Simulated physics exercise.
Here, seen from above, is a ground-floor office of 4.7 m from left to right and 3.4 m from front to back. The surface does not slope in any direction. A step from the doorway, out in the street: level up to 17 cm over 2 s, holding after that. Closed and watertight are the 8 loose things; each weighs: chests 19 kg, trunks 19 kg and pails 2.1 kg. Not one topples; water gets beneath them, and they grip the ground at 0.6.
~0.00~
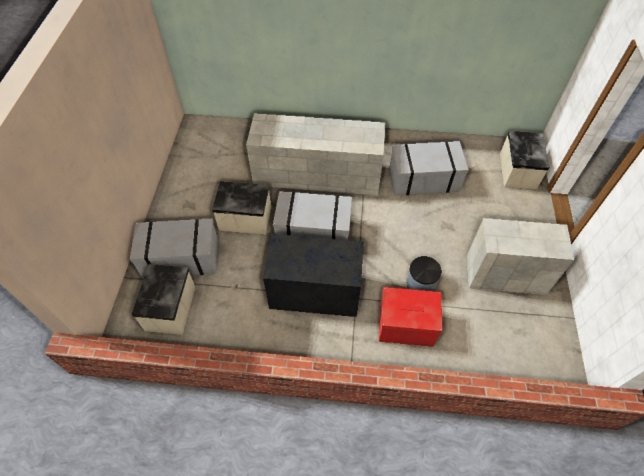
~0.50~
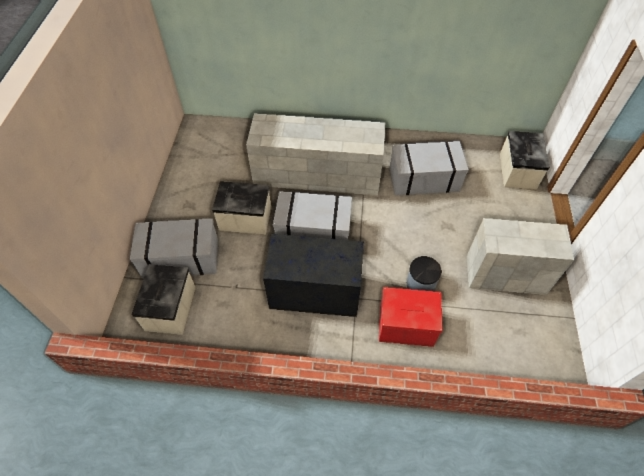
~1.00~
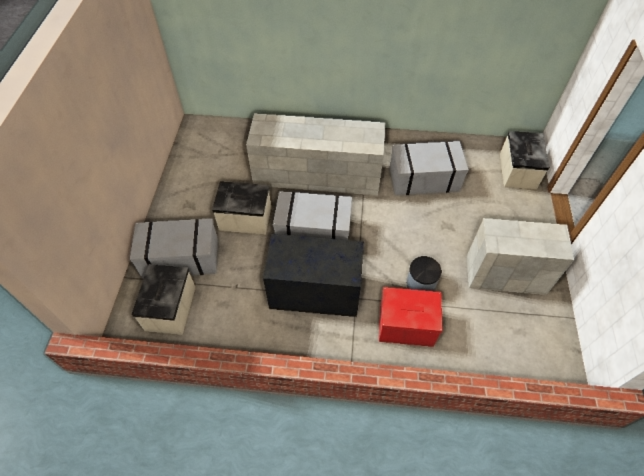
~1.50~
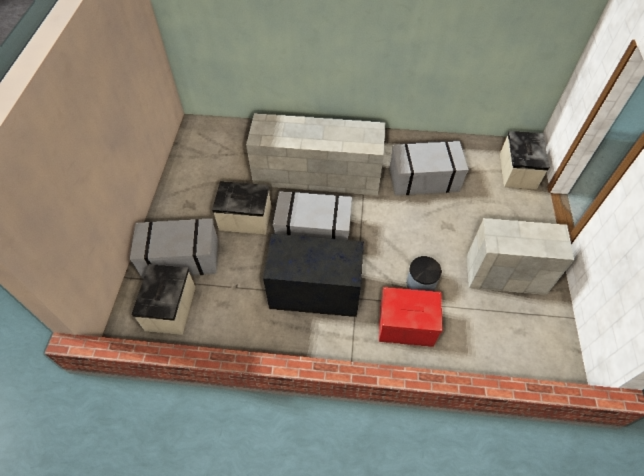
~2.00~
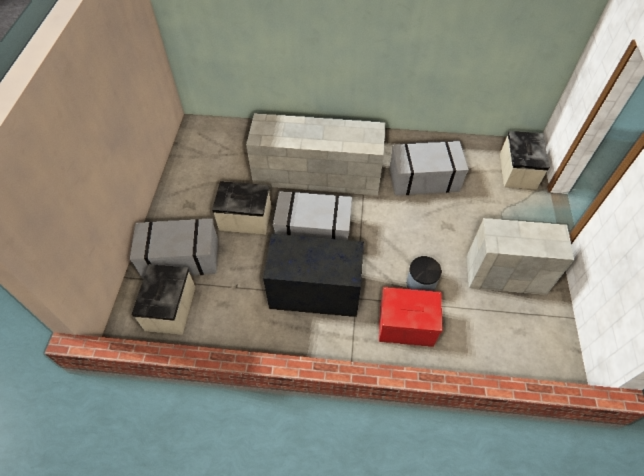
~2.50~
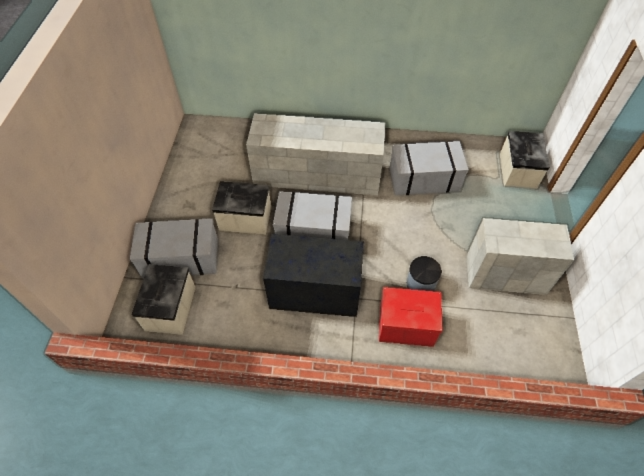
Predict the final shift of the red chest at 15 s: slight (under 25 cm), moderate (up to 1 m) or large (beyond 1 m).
Slight.
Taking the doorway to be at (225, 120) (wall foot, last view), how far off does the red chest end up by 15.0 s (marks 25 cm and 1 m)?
With that change, the red chest makes a small move.
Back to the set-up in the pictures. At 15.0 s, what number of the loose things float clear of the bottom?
That would be 7 of them.
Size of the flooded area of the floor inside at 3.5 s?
Somewhere about 3.5 m2, give or take.
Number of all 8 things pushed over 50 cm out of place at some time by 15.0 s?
Count: 4.
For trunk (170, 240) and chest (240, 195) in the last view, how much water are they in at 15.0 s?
First roughly 12 cm, second roughly 10 cm.
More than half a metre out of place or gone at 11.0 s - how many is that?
By my tally, 2.
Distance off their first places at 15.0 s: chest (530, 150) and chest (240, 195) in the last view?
In turn: 30 cm, 100 cm.
After 3.5 s the red chest is near (412, 309), 0.0 m from its start, aground; 0 afloat.
After 6.8 s the red chest is near (412, 309), 0.0 m from its start, aground; 1 afloat.
After 11.0 s the red chest is near (412, 309), 0.0 m from its start, aground; 4 afloat.
After 15.0 s the red chest is near (412, 309), 0.0 m from its start, aground; 7 afloat.
